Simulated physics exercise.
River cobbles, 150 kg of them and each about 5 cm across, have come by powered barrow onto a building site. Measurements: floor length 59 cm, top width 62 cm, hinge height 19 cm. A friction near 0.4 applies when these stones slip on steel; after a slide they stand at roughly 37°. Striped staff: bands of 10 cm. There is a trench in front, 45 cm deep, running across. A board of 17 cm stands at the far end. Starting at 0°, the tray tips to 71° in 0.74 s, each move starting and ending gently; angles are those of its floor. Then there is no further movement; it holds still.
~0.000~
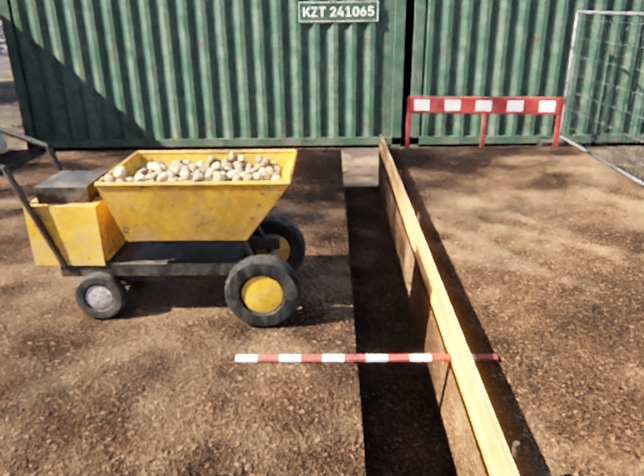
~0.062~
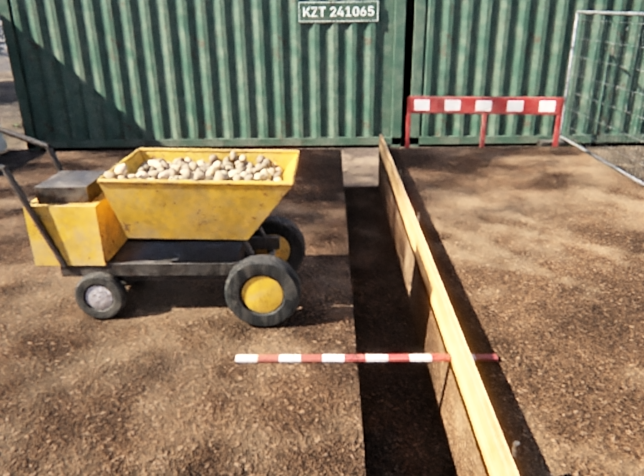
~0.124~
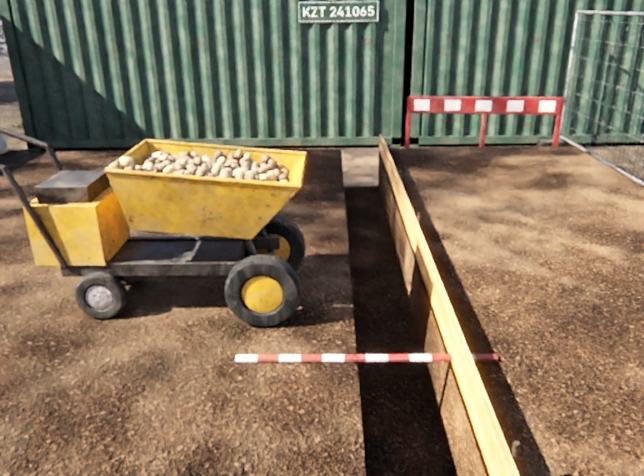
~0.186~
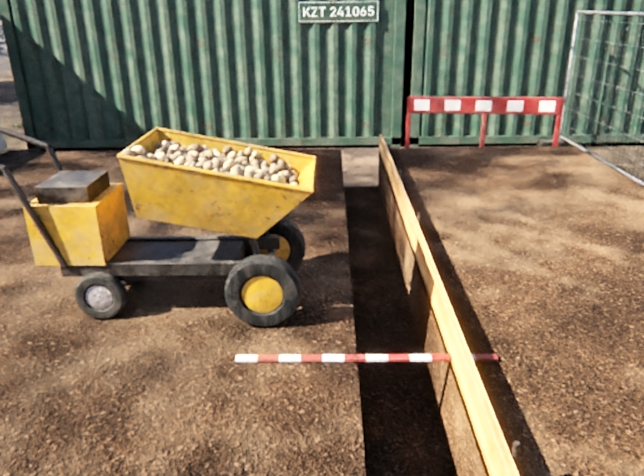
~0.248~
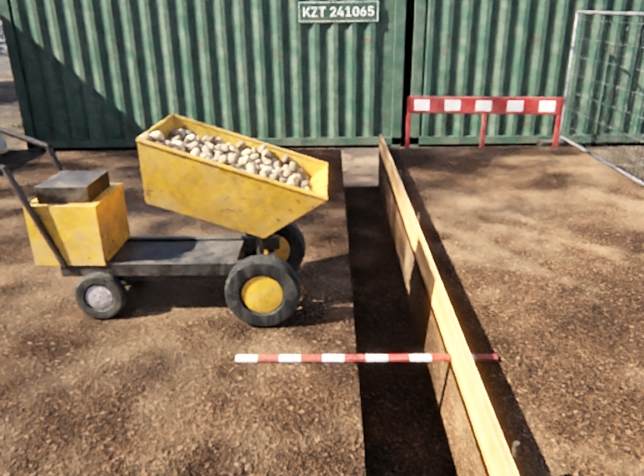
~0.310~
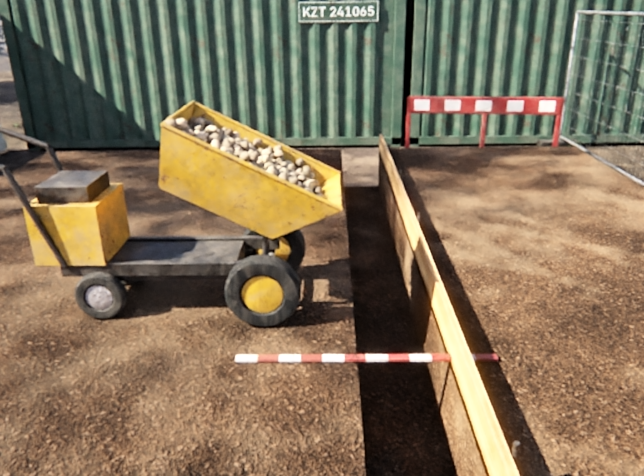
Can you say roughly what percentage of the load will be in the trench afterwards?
Roughly 81 per cent, I would say.
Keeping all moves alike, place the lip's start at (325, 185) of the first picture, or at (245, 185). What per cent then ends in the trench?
Roughly 35 percent for the first, and 100 percent for the second.
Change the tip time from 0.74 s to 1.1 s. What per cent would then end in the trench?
About 95%.
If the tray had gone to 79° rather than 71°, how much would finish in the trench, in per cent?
I'd guess some 85 in a hundred.
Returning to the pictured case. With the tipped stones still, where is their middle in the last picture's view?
Resting centre: About (405, 354).
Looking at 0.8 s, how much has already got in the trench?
I'd say near 35 per cent at that time.
After 0.6 s the floor is at 59°; 100 % in the tray; the foremost stones are at (370, 236).
After 0.8 s the floor is at 71°; 63 % in the tray, 34 % in the trench, 3 % past the trench; the foremost stones are at (448, 273).
After 1.2 s the floor is at 71°; 18 % in the tray, 62 % in the trench, 19 % past the trench; the foremost stones are at (580, 300).
After 3.1 s the floor is at 71°; 0 % in the tray, 81 % in the trench, 19 % past the trench; the foremost stones are past the picture's edge.
